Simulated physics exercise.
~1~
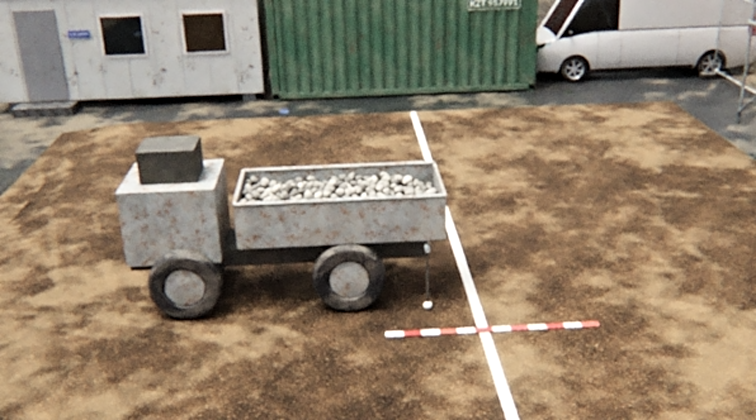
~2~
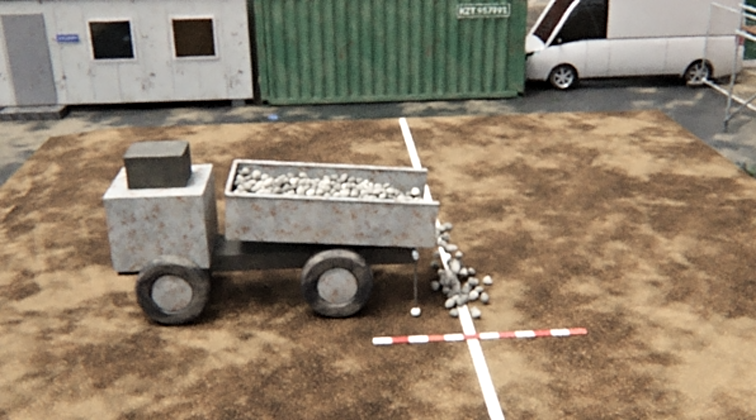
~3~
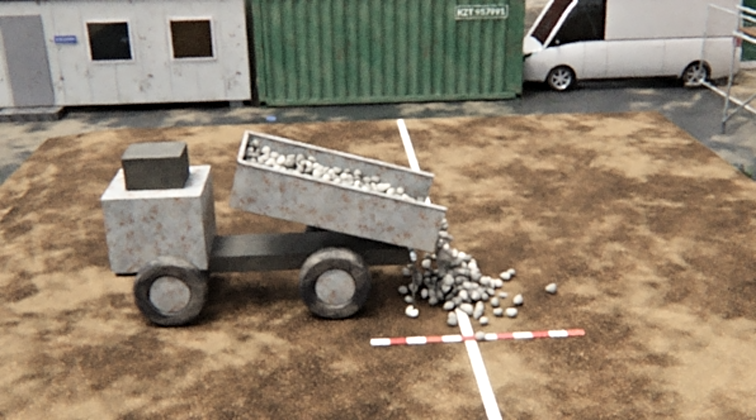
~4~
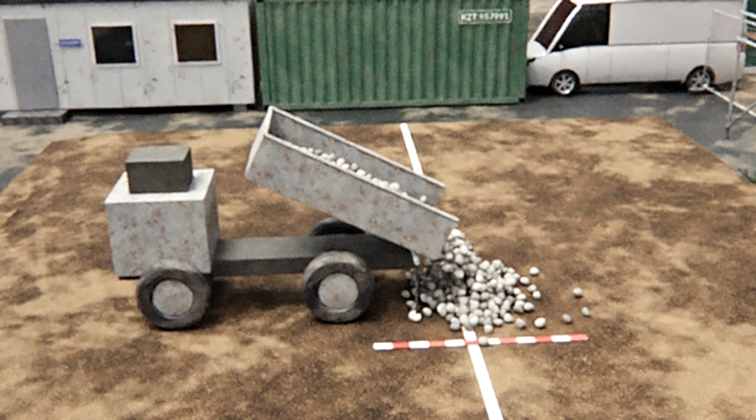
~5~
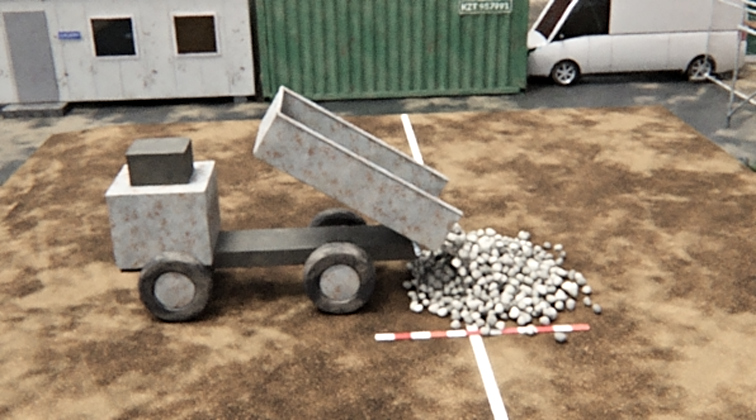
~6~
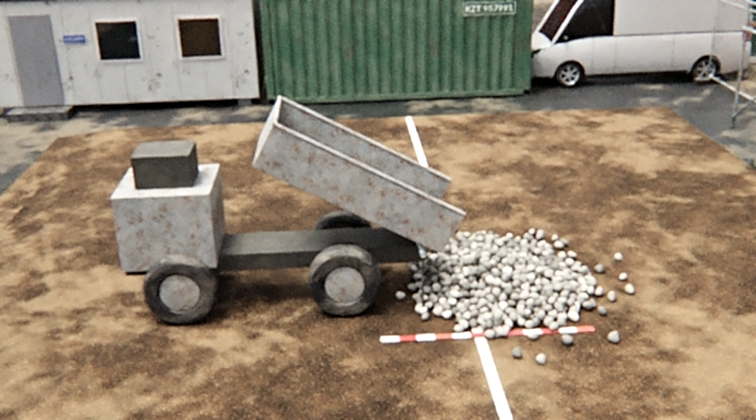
On a dirt yard, a truck tips its body and pours stones across a white line.
